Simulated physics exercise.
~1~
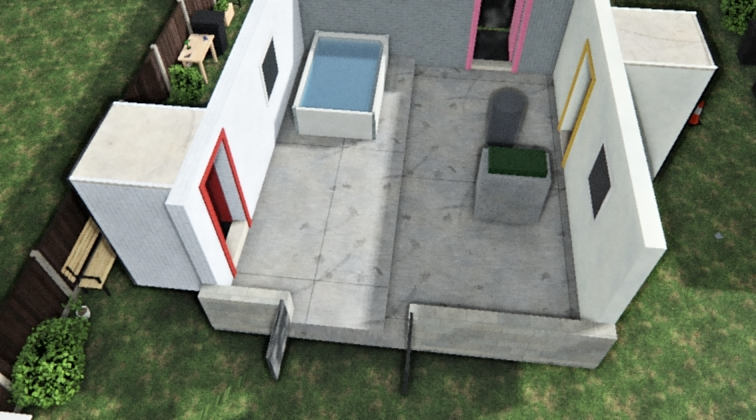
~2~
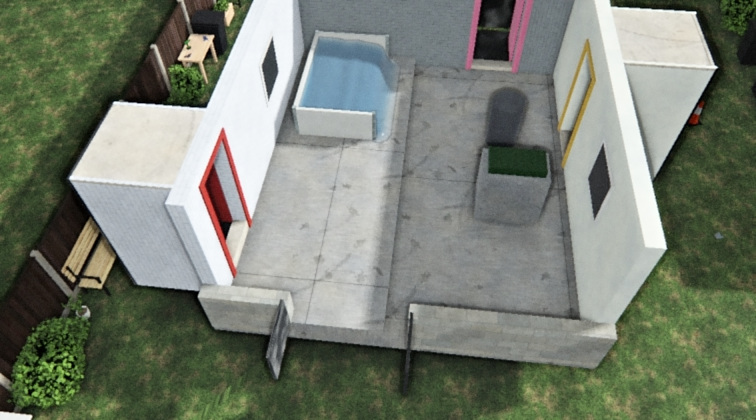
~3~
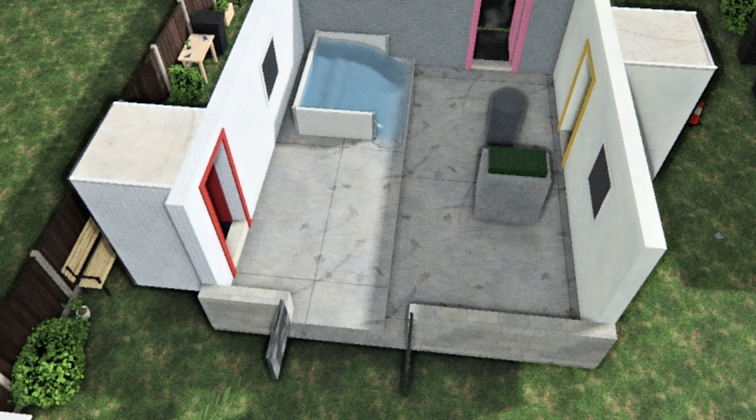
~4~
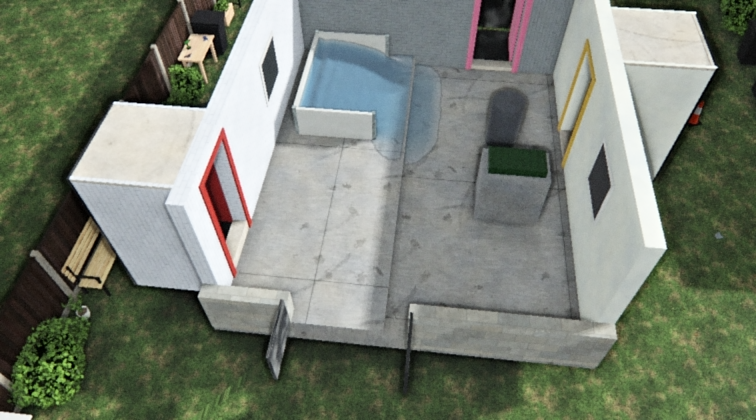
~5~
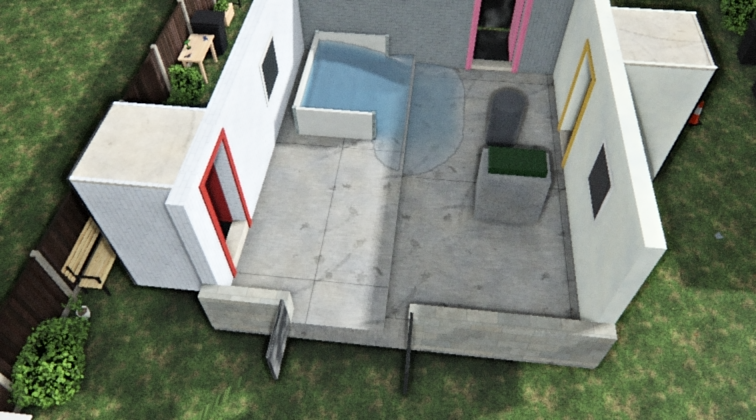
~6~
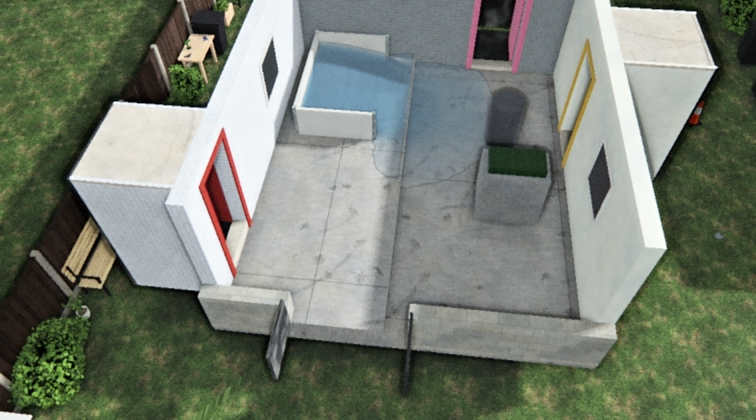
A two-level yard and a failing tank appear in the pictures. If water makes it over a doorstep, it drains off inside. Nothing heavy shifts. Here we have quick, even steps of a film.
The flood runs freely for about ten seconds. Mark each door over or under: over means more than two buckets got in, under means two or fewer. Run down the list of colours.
Pink door - over, yellow door - over, red door - under.
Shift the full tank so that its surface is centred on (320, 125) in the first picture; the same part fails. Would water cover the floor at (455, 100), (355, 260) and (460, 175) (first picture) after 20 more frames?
First one gets inundated, next one stays unwetted, last one gets inundated.
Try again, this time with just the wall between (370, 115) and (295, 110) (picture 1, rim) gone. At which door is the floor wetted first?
It's the red one.
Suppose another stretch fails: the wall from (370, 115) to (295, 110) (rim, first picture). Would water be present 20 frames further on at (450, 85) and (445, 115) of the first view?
The first spot is spared, the second spared.
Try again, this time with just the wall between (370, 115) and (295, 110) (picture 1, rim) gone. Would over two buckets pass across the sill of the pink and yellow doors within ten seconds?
The pink door comes in lower, while the yellow door comes in lower.
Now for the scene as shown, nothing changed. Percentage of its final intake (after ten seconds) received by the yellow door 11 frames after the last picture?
My figure is 10 in a hundred.
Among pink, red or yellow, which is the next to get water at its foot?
Answer: The door marked pink.
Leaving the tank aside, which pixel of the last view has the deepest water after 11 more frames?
Near (545, 79).
A moment on, water covers 40 % of the floor; the pink door wet at the sill, nothing in, the yellow door not reached, the red door not reached.
Next, water covers 45 % of the floor; the pink door wet at the sill, nothing in, the yellow door under two buckets in, the red door not reached.
Then, water covers 55 % of the floor; the pink door over two buckets in, the yellow door over two buckets in, the red door not reached.
Later, water covers 60 % of the floor; the pink door over two buckets in, the yellow door over two buckets in, the red door not reached.
In the end, water covers 65 % of the floor; the pink door over two buckets in, the yellow door far over two buckets in, the red door not reached.
